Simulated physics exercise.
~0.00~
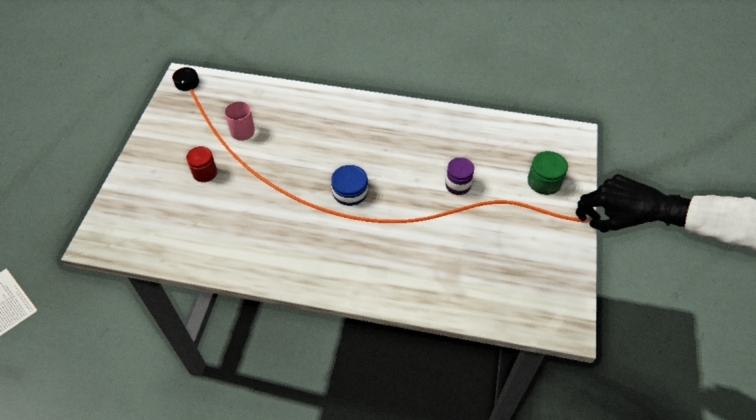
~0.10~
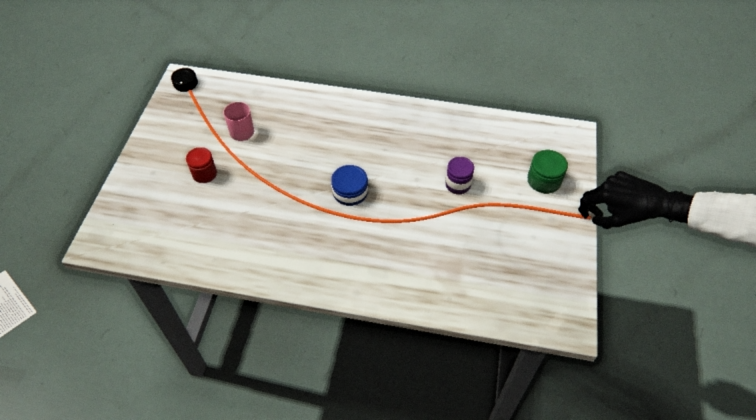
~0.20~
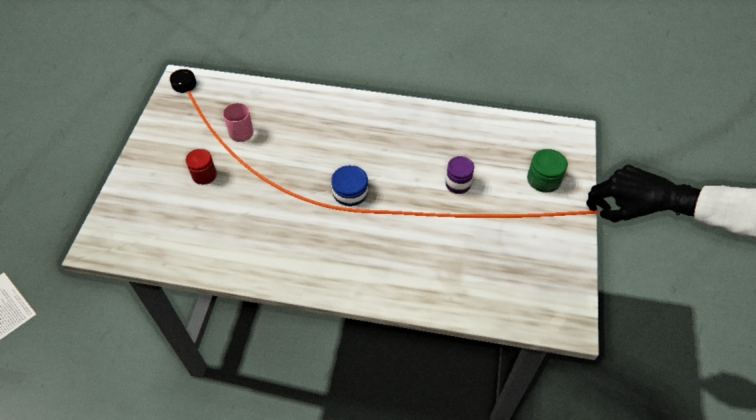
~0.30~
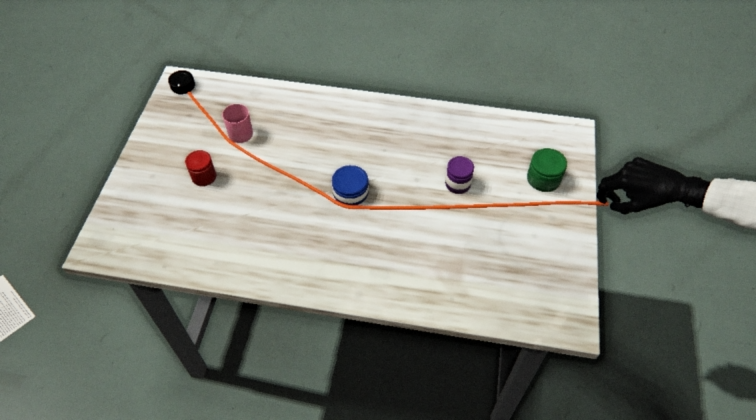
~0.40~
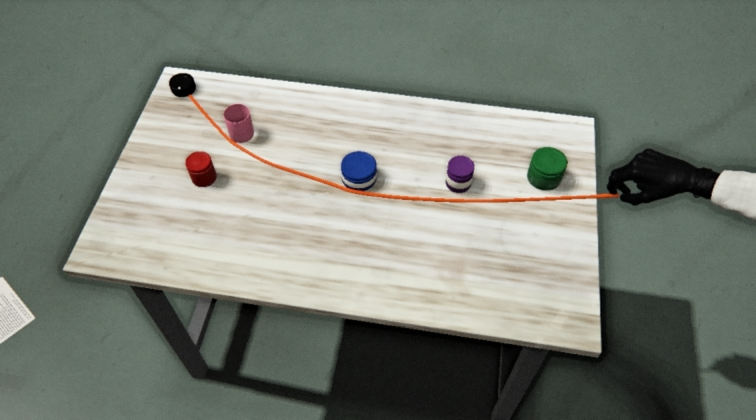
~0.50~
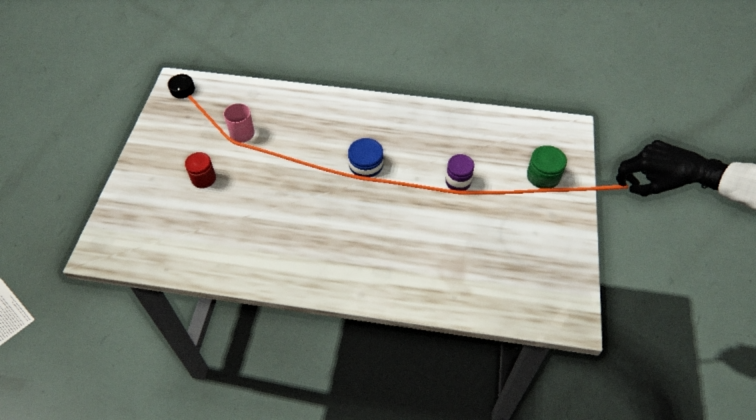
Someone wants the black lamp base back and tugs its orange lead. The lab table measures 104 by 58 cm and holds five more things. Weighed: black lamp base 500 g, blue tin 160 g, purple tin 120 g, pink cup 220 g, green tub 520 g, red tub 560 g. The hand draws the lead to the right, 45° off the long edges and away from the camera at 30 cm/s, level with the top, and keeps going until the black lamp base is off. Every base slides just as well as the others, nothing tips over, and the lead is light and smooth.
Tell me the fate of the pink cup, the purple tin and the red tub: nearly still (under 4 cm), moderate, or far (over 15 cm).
The pink cup slides into the middle band, the purple tin slides into the middle band, the red tub stays about where it is.
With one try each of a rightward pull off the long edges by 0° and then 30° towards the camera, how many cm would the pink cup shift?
It would shift around 10 cm the first time and around 8 cm the second time.
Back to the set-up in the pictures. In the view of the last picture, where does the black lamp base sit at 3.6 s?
Pixel estimate: Close to (543, 184).
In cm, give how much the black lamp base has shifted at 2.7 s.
Some 60 cm.
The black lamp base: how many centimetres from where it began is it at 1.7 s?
It is around 32 centimetres away from its start by then.
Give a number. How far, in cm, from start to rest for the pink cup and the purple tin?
About 10 cm, 7 cm.
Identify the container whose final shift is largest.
Looks like the blue tin.
After 1.7 s the black lamp base has slid 31 cm; shifted so far, blue tin 13 cm, pink cup 10 cm, purple tin 4 cm.
After 2.7 s the black lamp base has slid 60 cm; shifted so far, blue tin 16 cm, pink cup 10 cm, purple tin 4 cm.
After 3.6 s the black lamp base has slid 88 cm; shifted so far, blue tin 16 cm, pink cup 10 cm, purple tin 7 cm, green tub 2 cm.
After 4.4 s the black lamp base is off the top; shifted so far, blue tin 16 cm, pink cup 10 cm at (273, 94), purple tin 7 cm at (480, 145), green tub 3 cm, red tub 0 cm at (197, 161).
